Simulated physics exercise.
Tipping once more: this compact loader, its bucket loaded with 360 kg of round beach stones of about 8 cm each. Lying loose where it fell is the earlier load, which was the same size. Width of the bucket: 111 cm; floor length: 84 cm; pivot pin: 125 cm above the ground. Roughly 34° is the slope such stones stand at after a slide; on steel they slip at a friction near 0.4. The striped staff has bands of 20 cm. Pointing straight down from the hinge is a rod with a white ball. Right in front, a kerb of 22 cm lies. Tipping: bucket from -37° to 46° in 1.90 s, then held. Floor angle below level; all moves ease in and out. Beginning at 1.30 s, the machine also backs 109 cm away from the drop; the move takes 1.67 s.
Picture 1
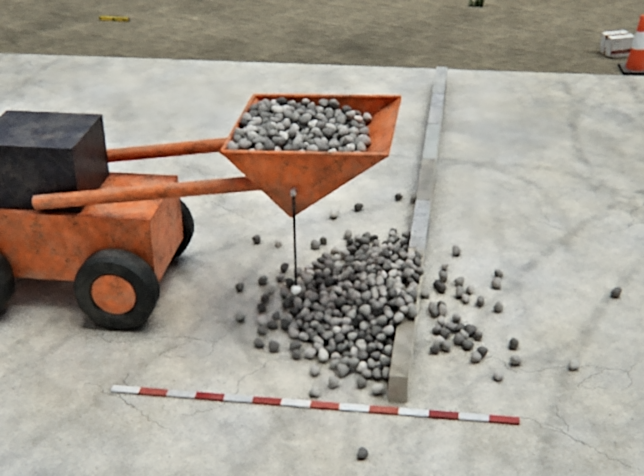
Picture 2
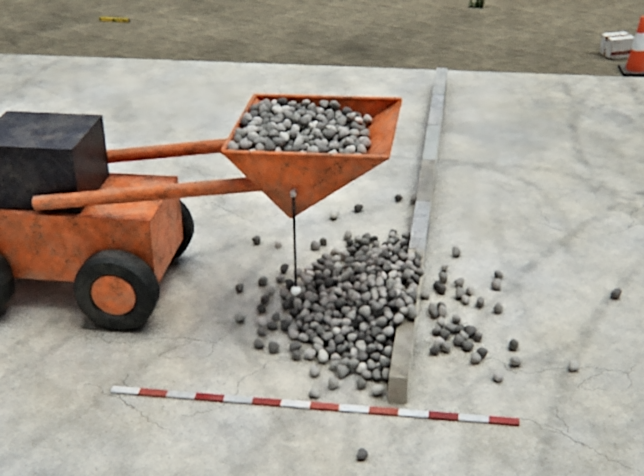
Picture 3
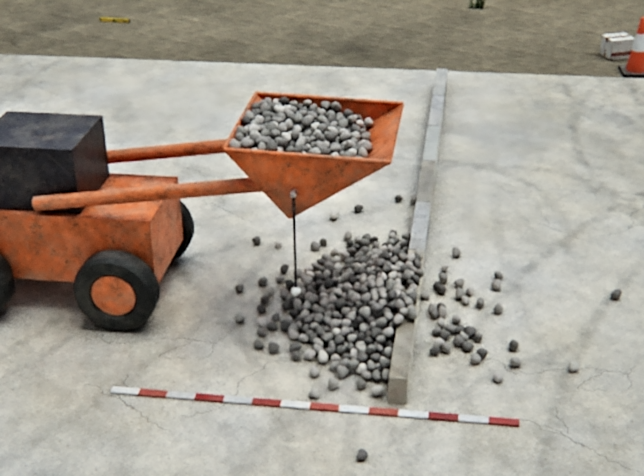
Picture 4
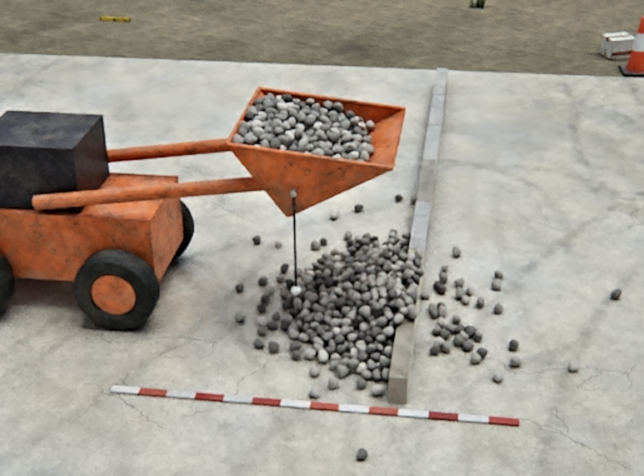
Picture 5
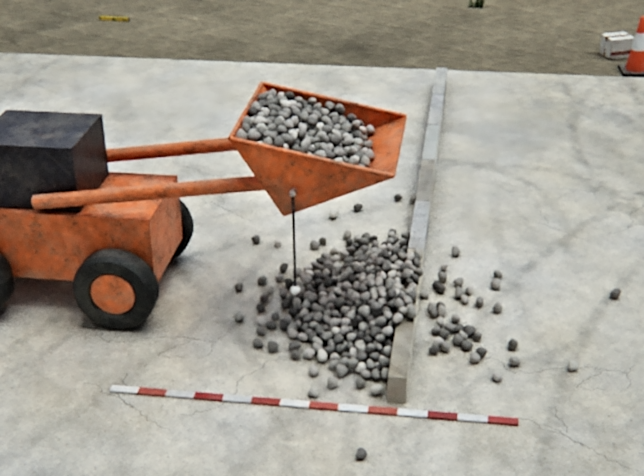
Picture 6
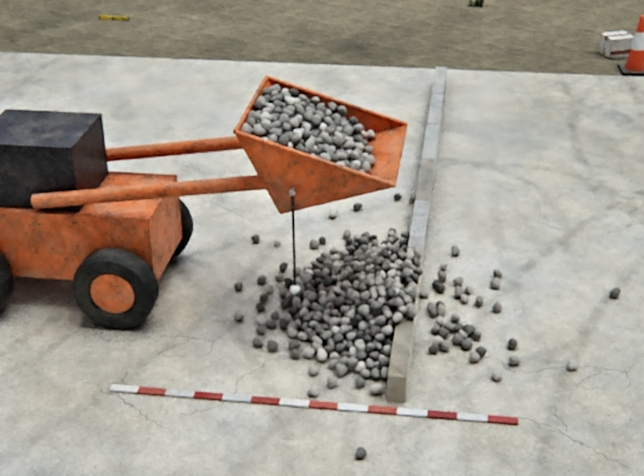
An orange loader's bucket full of grey stones tilts forward, its right edge lowering slightly.
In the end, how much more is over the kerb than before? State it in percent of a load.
By the end about 30 per cent more lies there.
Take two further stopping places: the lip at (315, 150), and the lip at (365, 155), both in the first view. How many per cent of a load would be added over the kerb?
Some 0 percent first and 15 percent second.
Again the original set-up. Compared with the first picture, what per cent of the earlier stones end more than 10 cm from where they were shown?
Estimate: 20 %, roughly.
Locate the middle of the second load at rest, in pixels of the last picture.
Roughly at (375, 292) in the last picture.
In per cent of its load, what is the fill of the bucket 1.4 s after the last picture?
Close to 0 in a hundred is still held.
Then, 0.8 s after the last picture the floor is at 33°; in per cent of one load, 84 in the bucket, 109 on this side of the kerb, 7 over the kerb; the foremost stones are at (525, 323).
Then, 1.4 s after the last picture the floor is at 46°; in per cent of one load, 0 in the bucket, 167 on this side of the kerb, 33 over the kerb; the foremost stones are at (546, 303).
Then, 2.8 s after the last picture the floor is at 46°; in per cent of one load, 0 in the bucket, 163 on this side of the kerb, 37 over the kerb; the foremost stones are at (626, 289).
Then, 5.4 s after the last picture the floor is at 46°; in per cent of one load, 0 in the bucket, 163 on this side of the kerb, 37 over the kerb; the foremost stones are at (626, 289). Net gain over the kerb, 30.
